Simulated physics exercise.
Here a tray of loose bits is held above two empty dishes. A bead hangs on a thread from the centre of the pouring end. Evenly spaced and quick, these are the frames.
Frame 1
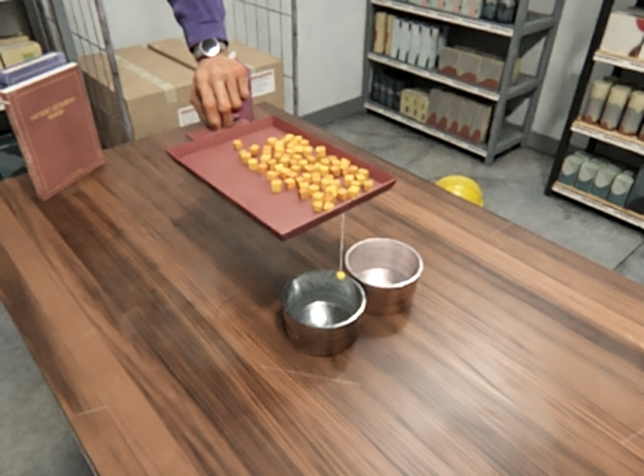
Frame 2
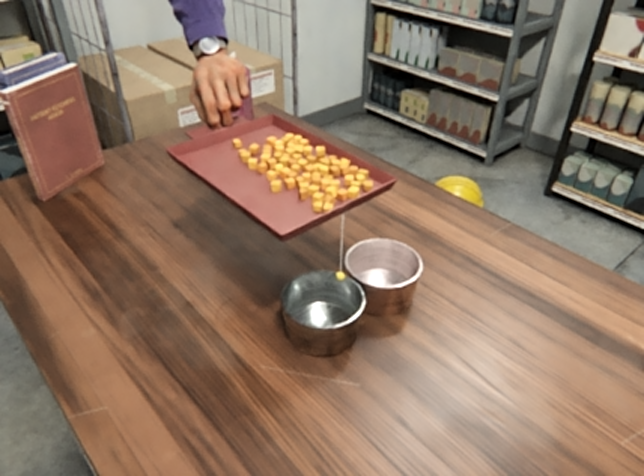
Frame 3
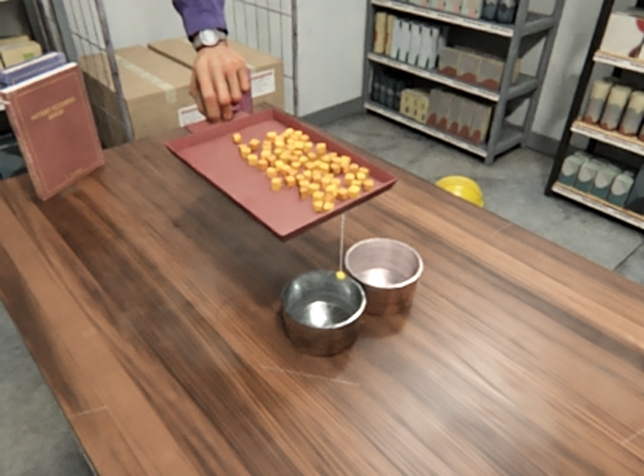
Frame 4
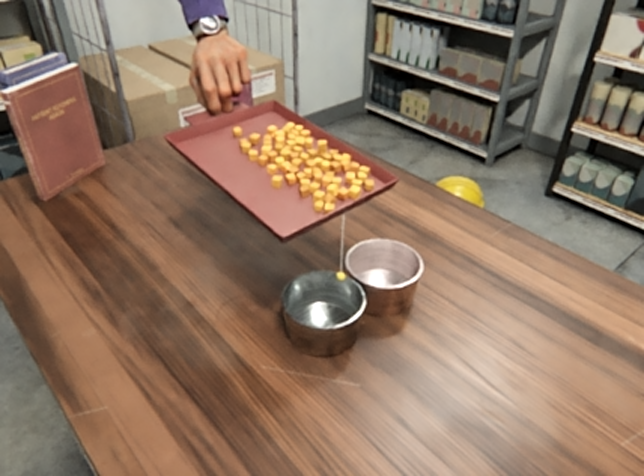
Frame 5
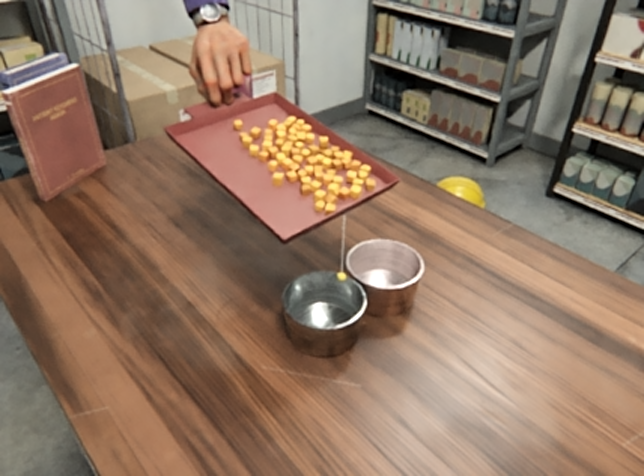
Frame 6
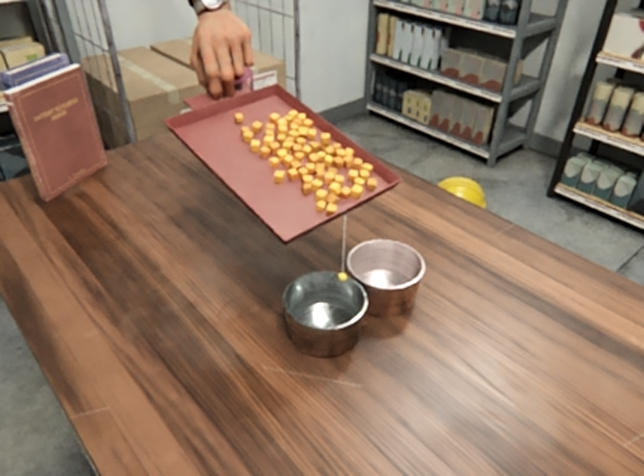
In a storeroom with grey shelving and cardboard boxes, a wooden table is seen from above at an angle by a still camera. A hand with a wristwatch and purple sleeve holds a dark red tray of orange-yellow cubes above two round metal dishes, a small yellow bead hanging from its near edge, a reddish book standing left. The hand shifts slightly and the tray gradually tilts a little, its left side dipping, while the cubes barely move.
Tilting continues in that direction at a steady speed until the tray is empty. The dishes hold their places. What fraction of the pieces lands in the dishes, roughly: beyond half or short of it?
I'd say the dishes miss most of it, honestly.
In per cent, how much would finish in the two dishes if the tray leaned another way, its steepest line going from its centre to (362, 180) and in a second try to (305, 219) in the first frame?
I'd say some 80 in a hundred at first, then 40 in a hundred.
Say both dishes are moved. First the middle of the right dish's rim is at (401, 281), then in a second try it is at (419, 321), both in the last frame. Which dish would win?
Result, try one: The dish further left; try two: The dish further right.
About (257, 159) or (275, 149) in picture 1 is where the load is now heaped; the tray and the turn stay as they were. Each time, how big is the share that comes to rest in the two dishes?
Estimates in order: 30 percent, 40 percent.
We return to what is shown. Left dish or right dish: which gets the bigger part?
Of the two, the left-side one is the fuller.
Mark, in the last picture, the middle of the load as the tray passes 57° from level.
Somewhere about pixel (338, 188).
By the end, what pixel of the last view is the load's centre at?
Near (367, 352).
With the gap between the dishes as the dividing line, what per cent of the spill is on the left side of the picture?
Share to the left: Near 30 per cent.
Just after the last frame, tray tipped steeply; almost all on the tray; just a few in the air.
A moment on, tray tipped right over; the larger part on the tray; just a few in the left dish; just a few outside both; about a tenth in the air.
Further on, tray tipped past a quarter turn; roughly a third in the left dish; roughly two thirds outside both.
When it is over, tray tipped past a quarter turn; roughly a third in the left dish; not one in the right dish; roughly two thirds outside both.
